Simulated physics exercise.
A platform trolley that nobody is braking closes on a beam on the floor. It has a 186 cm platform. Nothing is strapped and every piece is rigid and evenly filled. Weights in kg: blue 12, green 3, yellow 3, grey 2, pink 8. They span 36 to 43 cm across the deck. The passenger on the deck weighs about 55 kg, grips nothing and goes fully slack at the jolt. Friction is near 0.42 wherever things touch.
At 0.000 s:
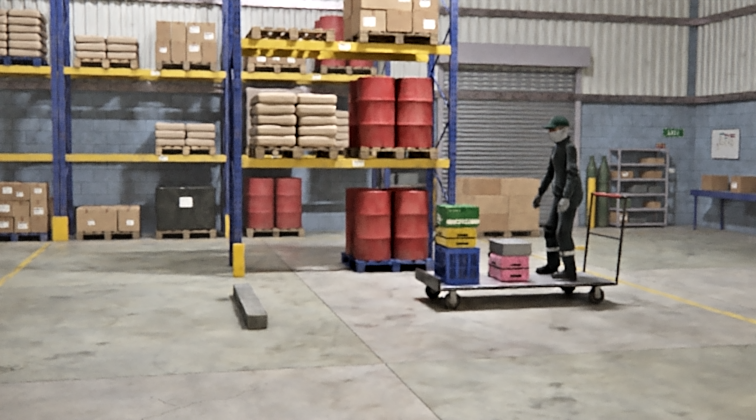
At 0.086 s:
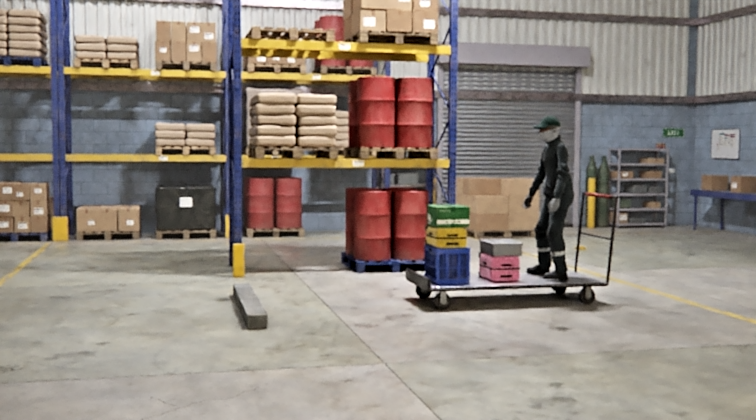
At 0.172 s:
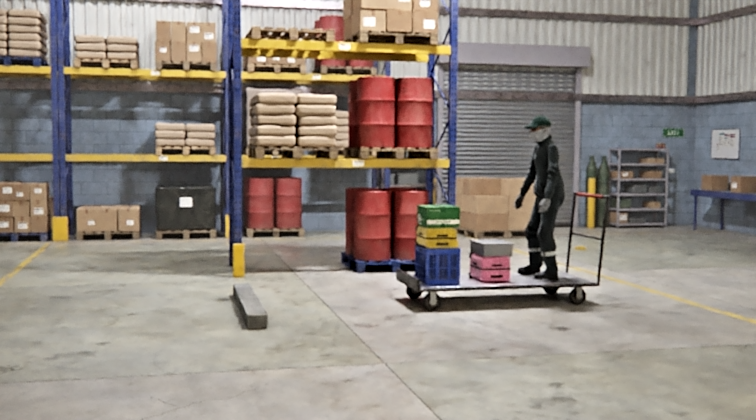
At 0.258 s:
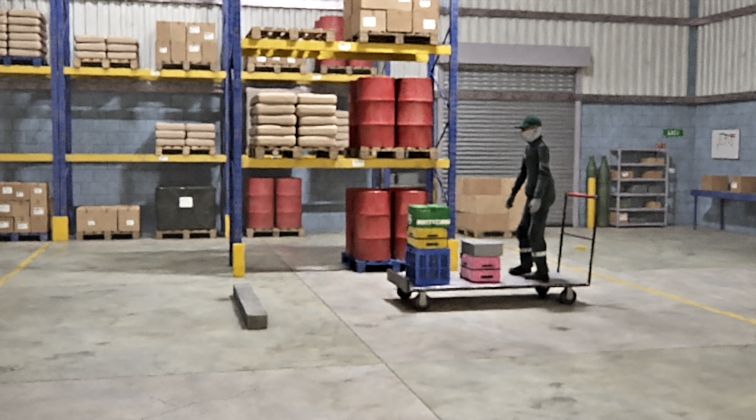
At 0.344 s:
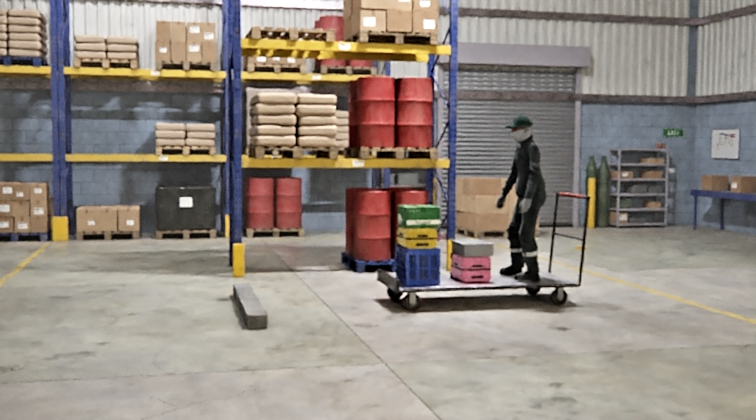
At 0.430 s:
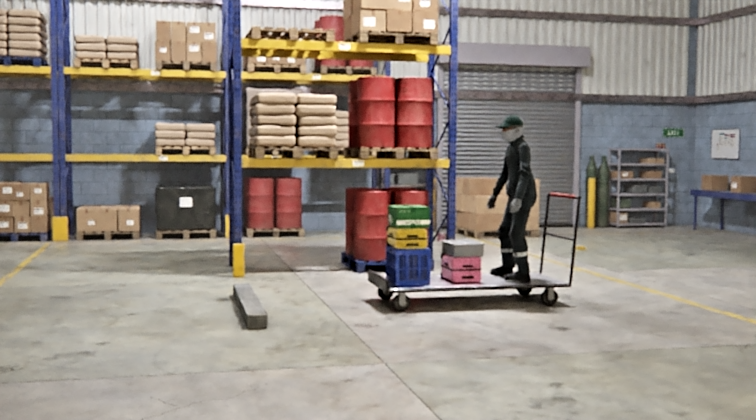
In a warehouse with a concrete floor, a fixed camera looks across at tall blue and yellow racks of sacks, boxes and red drums, with a roller shutter behind. A figure in dark overalls and a green cap stands on a flat trolley right of centre, behind blue, yellow, green, pink and grey crates. The trolley rolls steadily left toward a grey beam, carrying figure and crates along.
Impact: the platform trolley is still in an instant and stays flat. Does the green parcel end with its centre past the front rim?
The green parcel keeps its place on the deck.
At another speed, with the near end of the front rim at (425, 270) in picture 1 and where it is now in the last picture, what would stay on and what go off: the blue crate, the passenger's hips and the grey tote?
Then blue on, hips on, grey on.
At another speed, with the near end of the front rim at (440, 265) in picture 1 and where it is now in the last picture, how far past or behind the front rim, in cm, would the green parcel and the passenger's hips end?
Then green 60 past, hips 90 behind.
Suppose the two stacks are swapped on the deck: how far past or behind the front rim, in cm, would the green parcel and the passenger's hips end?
Then green 10 behind, hips 120 behind.
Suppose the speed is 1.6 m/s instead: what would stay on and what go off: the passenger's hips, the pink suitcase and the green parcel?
Then hips on, pink on, green off.
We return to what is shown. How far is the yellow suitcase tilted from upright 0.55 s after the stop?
Roughly 0° from upright.
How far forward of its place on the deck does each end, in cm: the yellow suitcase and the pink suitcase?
Forward: Yellow 20, pink 35.
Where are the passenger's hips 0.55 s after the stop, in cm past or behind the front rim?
About 115 cm behind the rim.
After 1.49 s the deck stops.
After 1.74 s the green parcel is 10 cm behind the rim, tilted 0°, near (259, 218) in the last picture's view.
After 2.04 s the green parcel is 10 cm behind the rim, tilted 0°, near (259, 218) in the last picture's view.
After 2.49 s the green parcel is 10 cm behind the rim, tilted 0°, near (259, 218) in the last picture's view.
At rest, 2.7 s, nothing is past the rim; behind it, blue crate, green parcel, yellow suitcase, grey tote, pink suitcase and the passenger's hips.
